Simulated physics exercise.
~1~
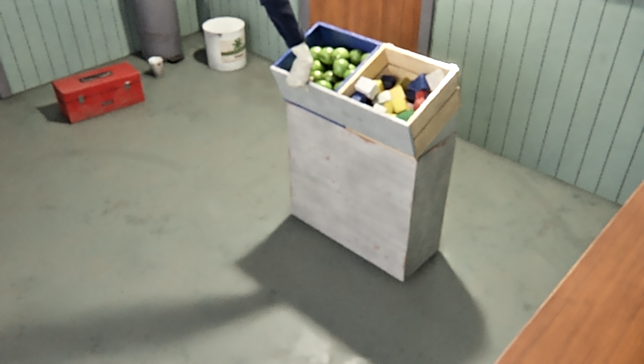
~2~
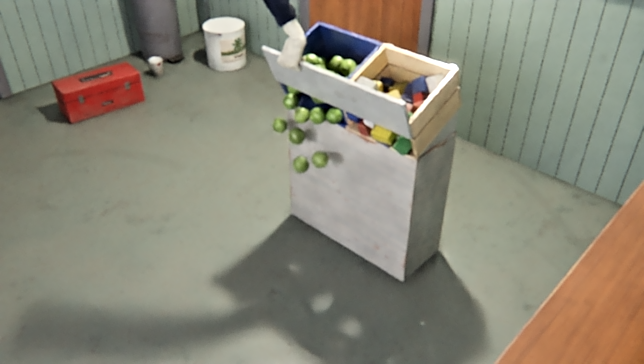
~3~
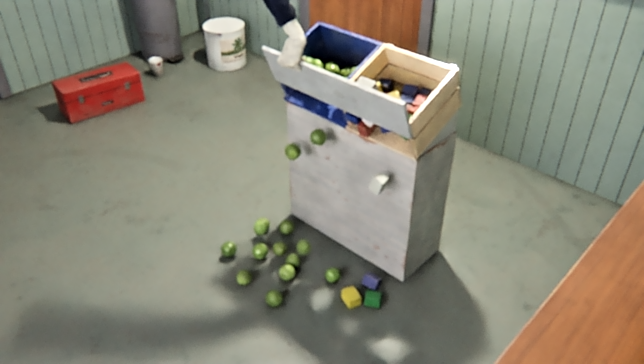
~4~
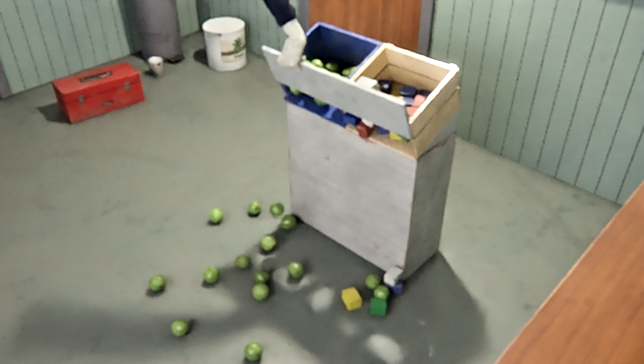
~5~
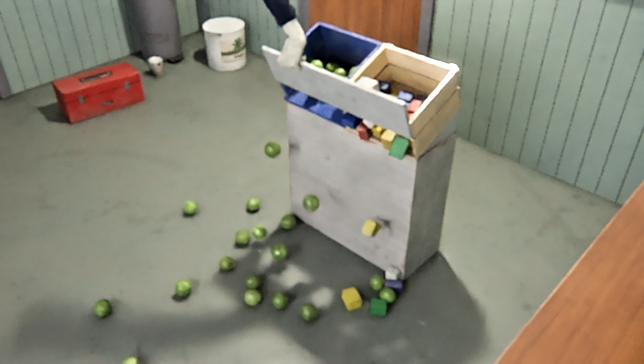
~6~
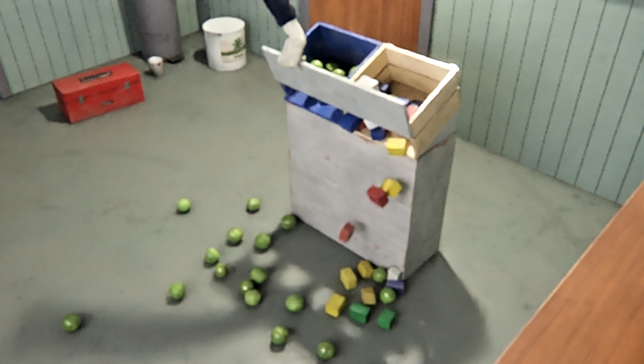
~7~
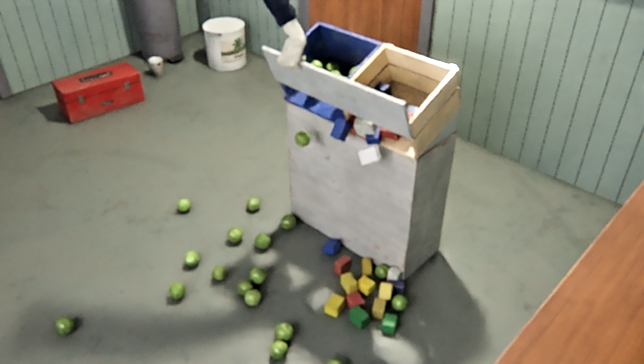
Green apples spilling from a blue chute, then colourful toy bricks tumbling from a wooden one, leaving both partly emptied onto the floor.
